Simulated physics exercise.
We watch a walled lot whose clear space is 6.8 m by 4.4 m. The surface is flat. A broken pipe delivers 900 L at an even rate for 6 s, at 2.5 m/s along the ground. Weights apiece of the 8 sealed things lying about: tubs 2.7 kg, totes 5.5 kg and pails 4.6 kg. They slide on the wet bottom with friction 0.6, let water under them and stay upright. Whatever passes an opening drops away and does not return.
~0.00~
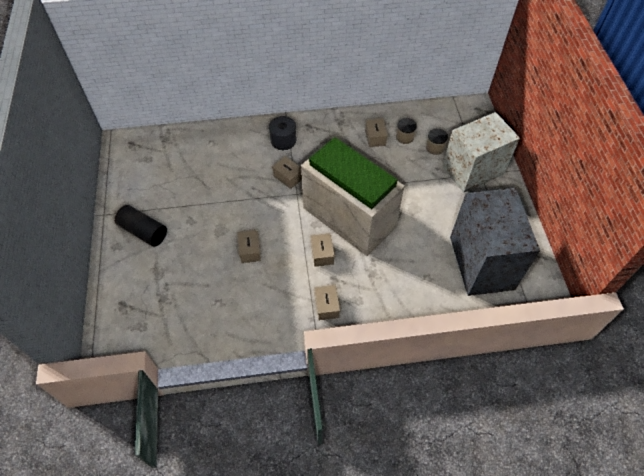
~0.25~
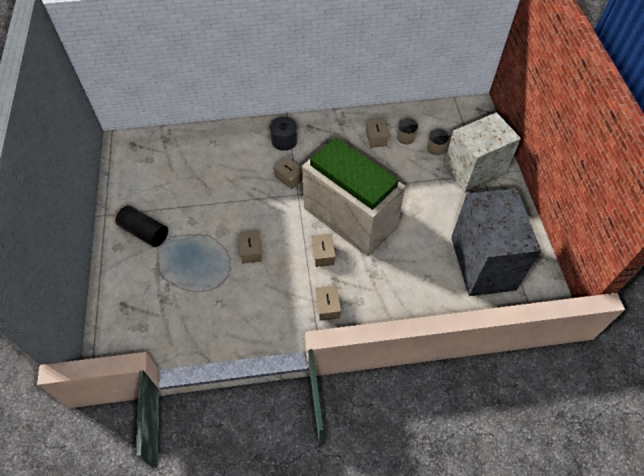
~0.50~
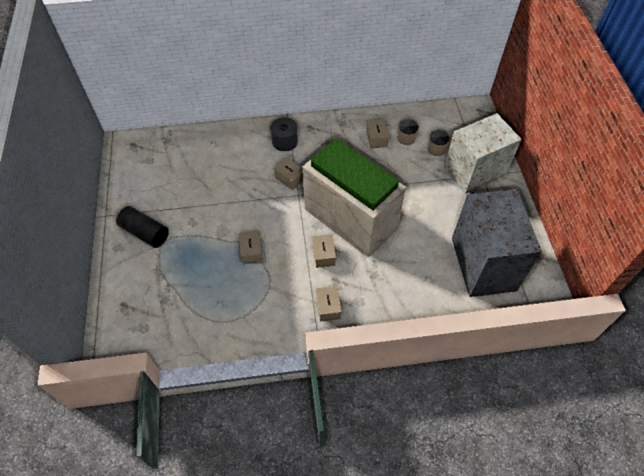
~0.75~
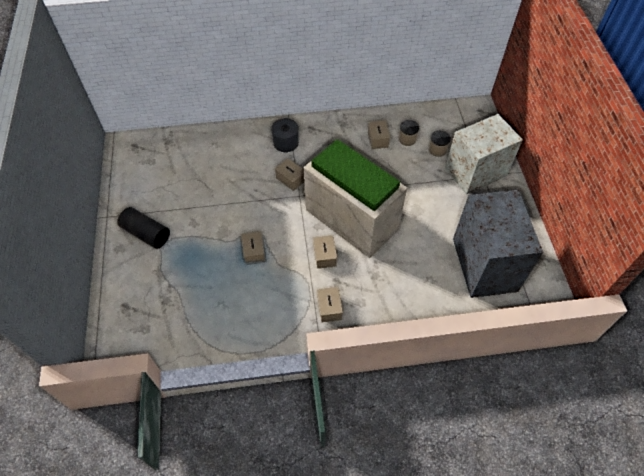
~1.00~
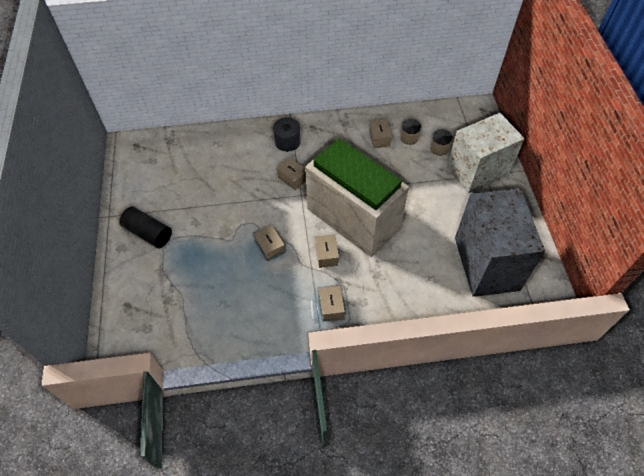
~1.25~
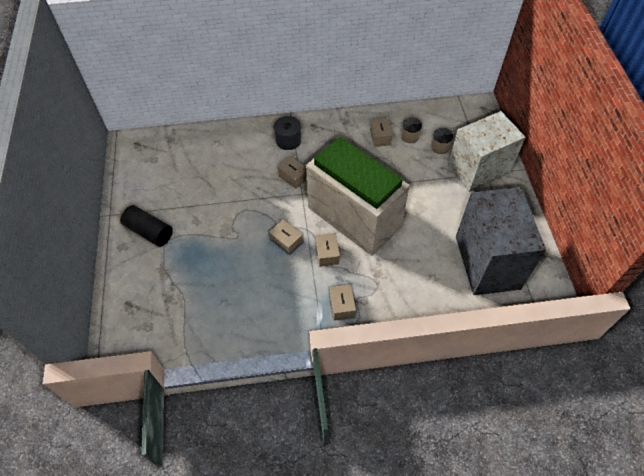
Water spreading across the concrete floor of a walled yard, reaching small tan boxes and nudging two of them slowly right.
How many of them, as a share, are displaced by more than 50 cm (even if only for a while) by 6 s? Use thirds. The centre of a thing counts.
It is not even a third.
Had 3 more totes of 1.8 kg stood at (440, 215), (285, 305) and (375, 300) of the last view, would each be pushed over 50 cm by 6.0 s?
In turn: More, more, over.
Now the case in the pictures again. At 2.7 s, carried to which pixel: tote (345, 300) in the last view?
Near (457, 287).
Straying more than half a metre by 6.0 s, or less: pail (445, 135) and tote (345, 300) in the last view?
In that order: Short of it, more.
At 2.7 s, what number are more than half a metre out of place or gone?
I count 2.
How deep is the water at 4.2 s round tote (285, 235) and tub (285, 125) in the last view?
About 3 and 0 cm.
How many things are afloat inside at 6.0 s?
1 of them.
After 1.8 s 2 of 8 are over 50 cm from their spots; 0 afloat.
After 2.7 s 2 of 8 are over 50 cm from their spots; 0 afloat.
After 4.2 s 2 of 8 are over 50 cm from their spots; 1 afloat.
After 6.0 s 2 of 8 are over 50 cm from their spots, and 2 have been at some point; 1 afloat.
